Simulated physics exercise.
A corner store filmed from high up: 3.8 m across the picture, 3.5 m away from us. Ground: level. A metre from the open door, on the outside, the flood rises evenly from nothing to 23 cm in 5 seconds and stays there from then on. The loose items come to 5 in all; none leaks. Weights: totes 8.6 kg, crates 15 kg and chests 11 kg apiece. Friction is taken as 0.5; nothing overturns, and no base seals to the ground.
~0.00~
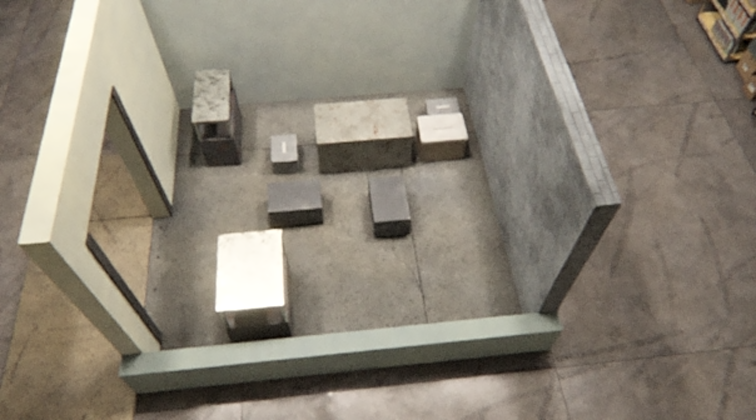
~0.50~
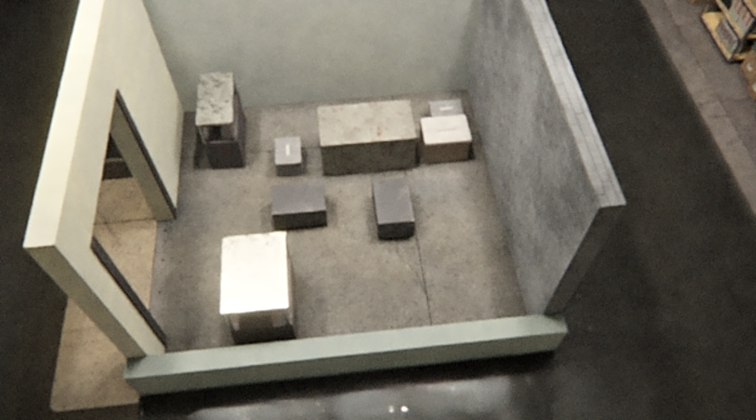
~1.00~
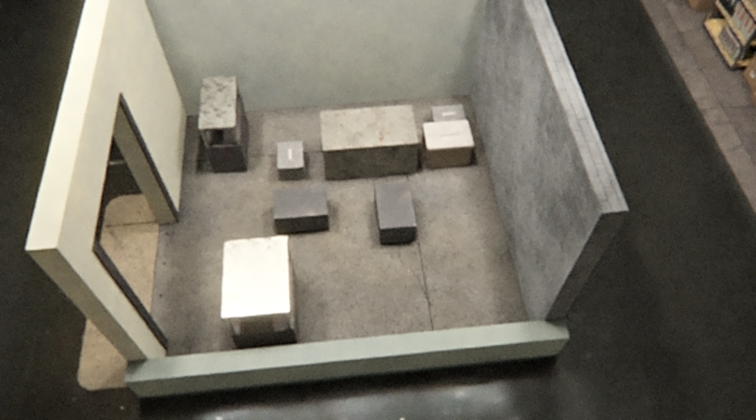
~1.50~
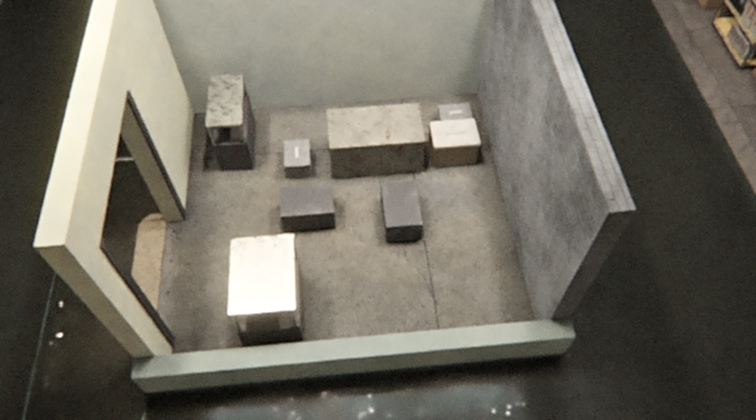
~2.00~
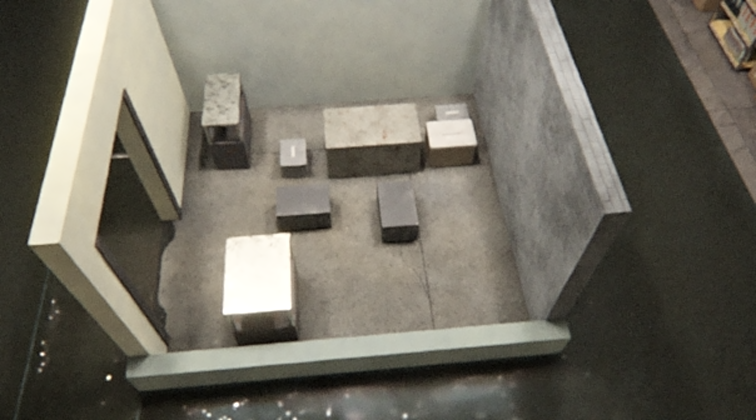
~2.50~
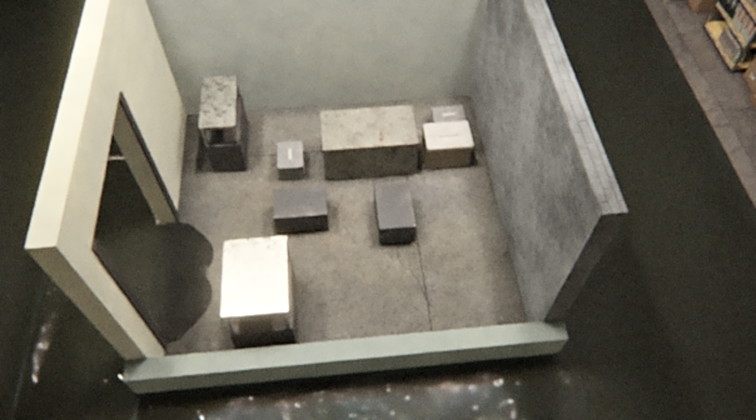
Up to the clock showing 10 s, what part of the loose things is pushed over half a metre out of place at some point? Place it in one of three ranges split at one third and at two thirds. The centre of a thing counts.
One third through two thirds.
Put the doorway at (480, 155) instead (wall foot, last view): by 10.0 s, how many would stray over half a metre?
So the tally would be 5.
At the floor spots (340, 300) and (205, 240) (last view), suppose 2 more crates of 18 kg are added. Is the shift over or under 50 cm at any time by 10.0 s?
In turn: Within the mark, beyond the mark.
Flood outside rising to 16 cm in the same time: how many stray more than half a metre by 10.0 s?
Then the count would be 3.
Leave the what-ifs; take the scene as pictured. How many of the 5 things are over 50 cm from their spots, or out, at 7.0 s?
The count is 3.
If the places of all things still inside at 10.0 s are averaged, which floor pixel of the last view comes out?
Mean position approx. (410, 184).
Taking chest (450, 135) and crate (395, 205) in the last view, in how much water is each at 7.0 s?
First about 2 cm, second about 6 cm.
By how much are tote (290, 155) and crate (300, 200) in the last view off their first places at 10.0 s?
Respectively 60 and 150 cm.
After 3.5 s 0 of 5 are over 50 cm from their spots; 0 afloat.
After 4.5 s 0 of 5 are over 50 cm from their spots; 0 afloat.
After 7.0 s 3 of 5 are over 50 cm from their spots; 2 afloat.
After 10.0 s 3 of 5 are over 50 cm from their spots, and 3 have been at some point; 5 afloat.
